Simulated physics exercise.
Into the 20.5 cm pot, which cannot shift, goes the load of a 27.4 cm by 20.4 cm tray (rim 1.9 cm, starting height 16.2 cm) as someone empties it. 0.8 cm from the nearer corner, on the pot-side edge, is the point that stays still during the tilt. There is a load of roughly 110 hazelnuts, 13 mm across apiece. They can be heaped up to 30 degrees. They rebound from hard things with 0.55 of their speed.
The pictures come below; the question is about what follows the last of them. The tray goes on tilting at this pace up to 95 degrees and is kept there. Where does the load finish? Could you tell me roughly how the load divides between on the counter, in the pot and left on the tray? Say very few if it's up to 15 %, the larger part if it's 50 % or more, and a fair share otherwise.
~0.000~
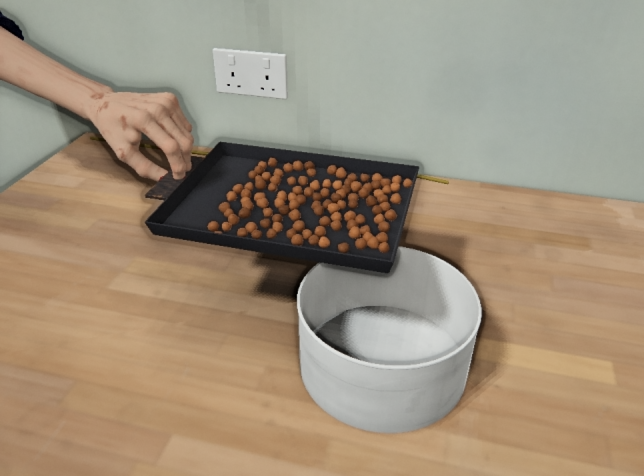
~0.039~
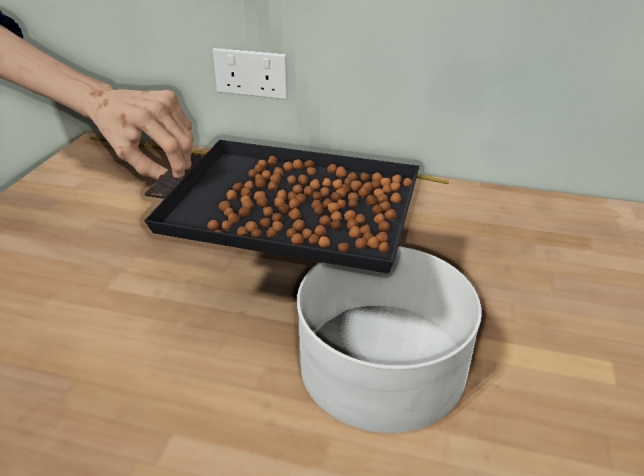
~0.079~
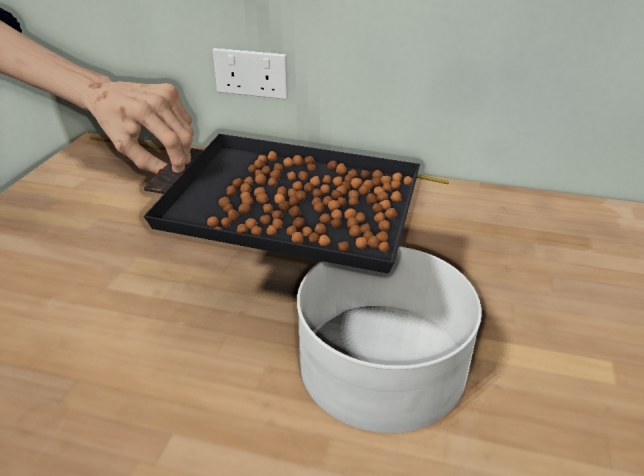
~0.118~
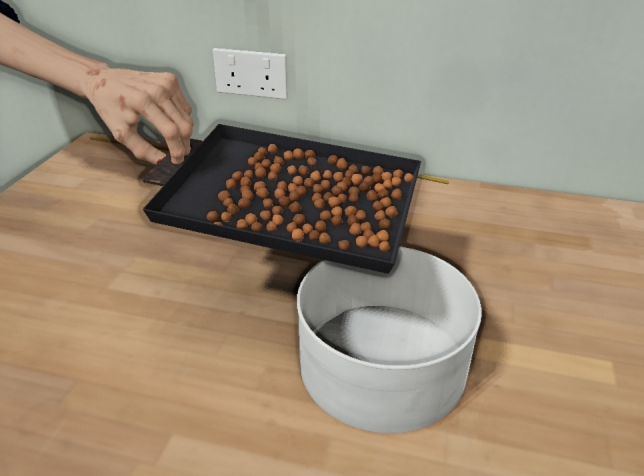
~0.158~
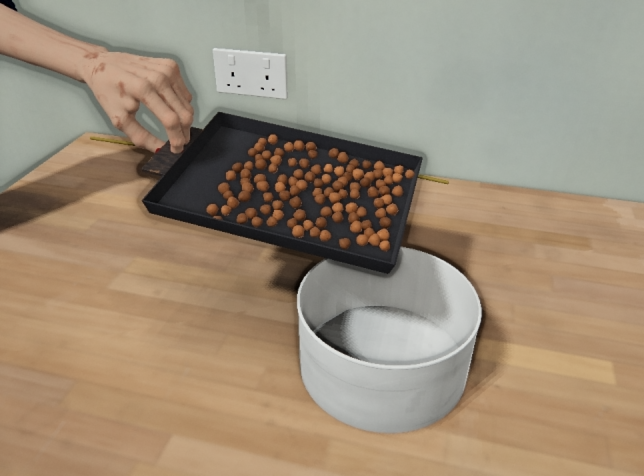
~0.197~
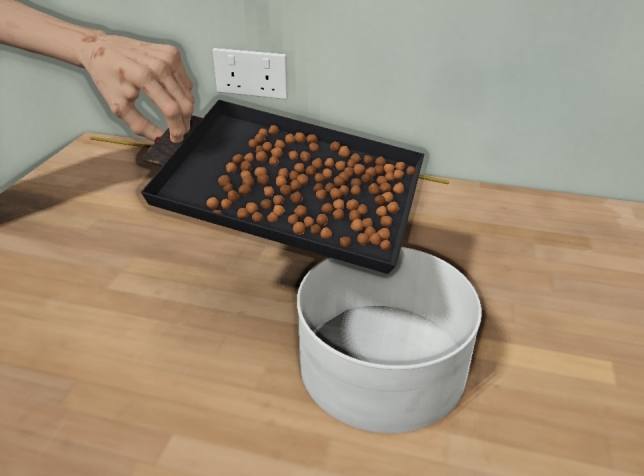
Roughly this. Counter: Very few; pot: The larger part; tray: Very few.
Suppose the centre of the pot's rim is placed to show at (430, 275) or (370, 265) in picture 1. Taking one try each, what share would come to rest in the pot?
Around 55 per cent, then around 0 per cent.
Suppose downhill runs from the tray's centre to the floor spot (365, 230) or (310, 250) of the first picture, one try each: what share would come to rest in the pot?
About 70 per cent on the first try and 65 per cent on the second.
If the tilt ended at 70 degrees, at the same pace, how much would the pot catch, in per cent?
Pot share: About 70 per cent.
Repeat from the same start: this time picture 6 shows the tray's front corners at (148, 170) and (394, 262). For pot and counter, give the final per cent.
Pot 95; counter 5.
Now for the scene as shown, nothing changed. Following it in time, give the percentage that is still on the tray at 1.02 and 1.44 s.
Estimates: 90; 0.
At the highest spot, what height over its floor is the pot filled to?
About 2.5 centimetres.
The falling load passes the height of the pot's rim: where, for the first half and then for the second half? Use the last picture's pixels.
Roughly (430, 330) to begin with, later roughly (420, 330).
After 0.69 s, tilt 51 degrees; the tray holds 100 %, the pot 0 %.
After 1.02 s, tilt 78 degrees; the tray holds 90 %, the pot 5 %.
After 1.44 s, tilt 95 degrees; the tray holds 0 %, the pot 95 %.
In the end, at 2.1 s, counter 5 %, pot 95 %, tray 0 %.
